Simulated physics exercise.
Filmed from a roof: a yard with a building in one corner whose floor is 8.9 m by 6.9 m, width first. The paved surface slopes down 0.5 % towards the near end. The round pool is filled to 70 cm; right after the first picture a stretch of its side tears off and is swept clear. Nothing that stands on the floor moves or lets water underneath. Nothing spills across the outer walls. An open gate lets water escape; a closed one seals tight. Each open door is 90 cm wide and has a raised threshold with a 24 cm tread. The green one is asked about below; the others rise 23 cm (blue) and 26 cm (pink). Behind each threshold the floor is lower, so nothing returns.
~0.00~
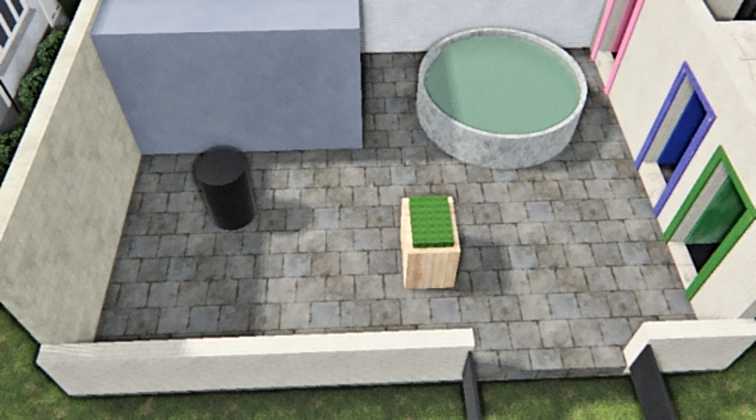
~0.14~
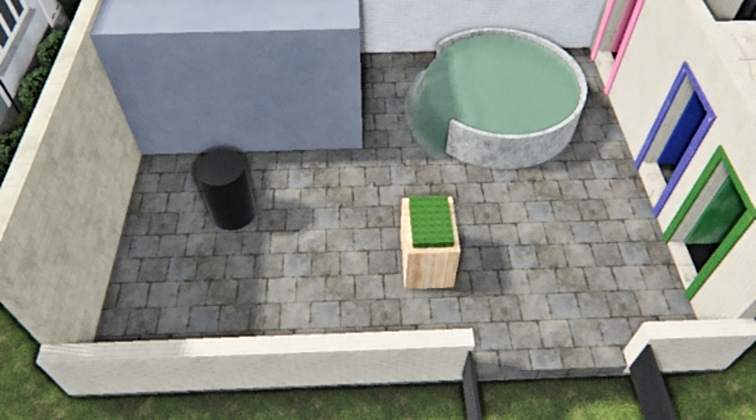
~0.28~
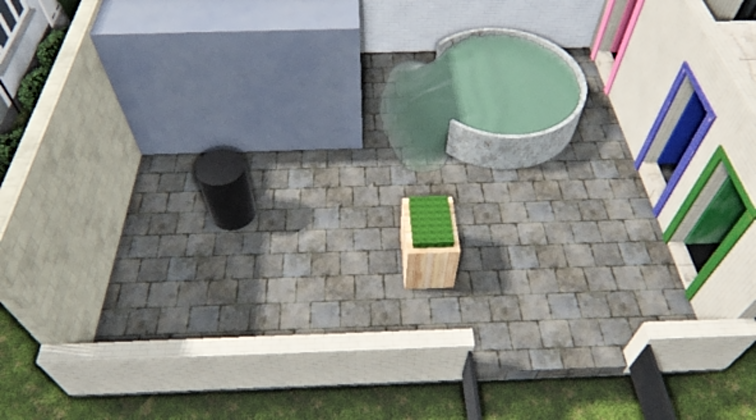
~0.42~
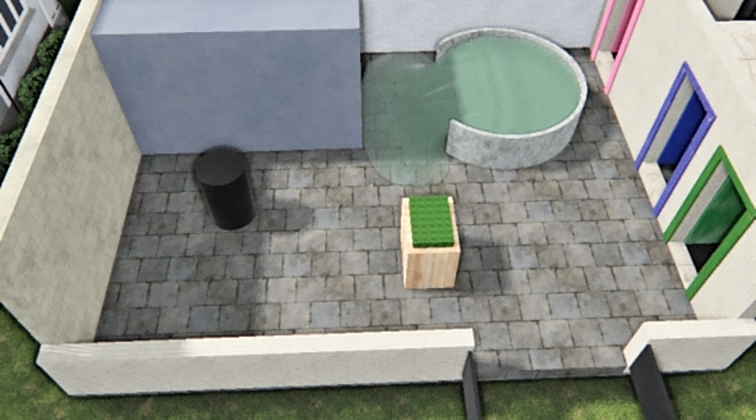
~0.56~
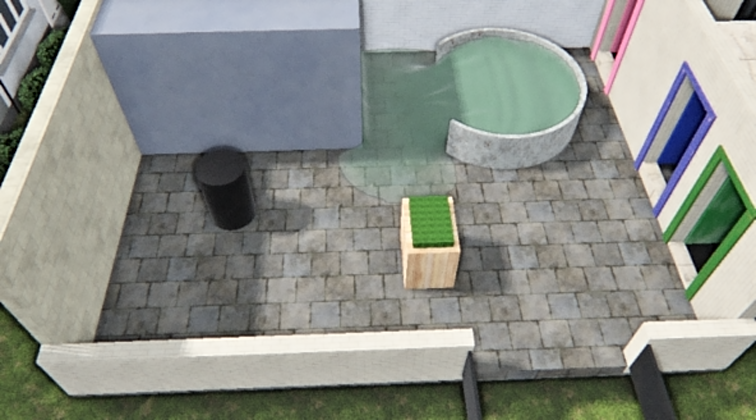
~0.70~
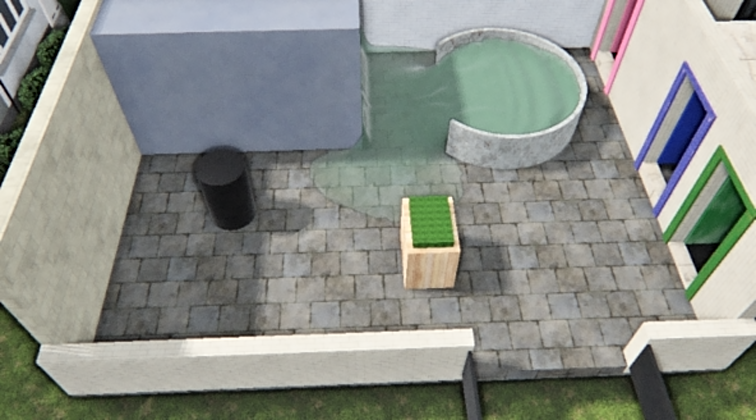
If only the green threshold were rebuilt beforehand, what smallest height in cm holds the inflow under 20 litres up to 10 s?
At least 8.5 cm or so.
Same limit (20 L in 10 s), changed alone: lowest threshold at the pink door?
About 23 cm at pink.
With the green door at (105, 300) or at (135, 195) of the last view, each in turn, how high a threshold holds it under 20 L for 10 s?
About 15 and 10.5 cm.
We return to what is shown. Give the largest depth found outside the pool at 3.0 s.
About 50 cm.
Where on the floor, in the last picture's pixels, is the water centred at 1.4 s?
Near (456, 113).
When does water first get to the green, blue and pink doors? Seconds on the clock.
Arrival: Green 4.5 s, blue 4.0 s, pink 2.8 s.
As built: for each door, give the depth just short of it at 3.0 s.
In cm: Green 0, blue 0, pink 17.
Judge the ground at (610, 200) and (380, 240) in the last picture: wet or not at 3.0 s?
In turn: Dry, wet.
After 1.4 s water covers 25 % of the floor, deepest (56 cm) near (369, 120); it has not reached the green door.
After 3.0 s water covers 55 % of the floor, deepest (50 cm) near (443, 52); it has not reached the green door.
After 10.0 s water covers 100 % of the floor, deepest (16 cm) near (454, 63); 8 cm at the green door, 47 litres in over its 6 cm threshold.
At the green door as built, the water arrived by 4.7 s and peaked near 12 cm at 8.2 s.
With a threshold of 6.5 cm, 41 litres would have come in within the 10 s; with 10.5 cm, 8 litres. So under 20 litres takes about 8.5 cm.
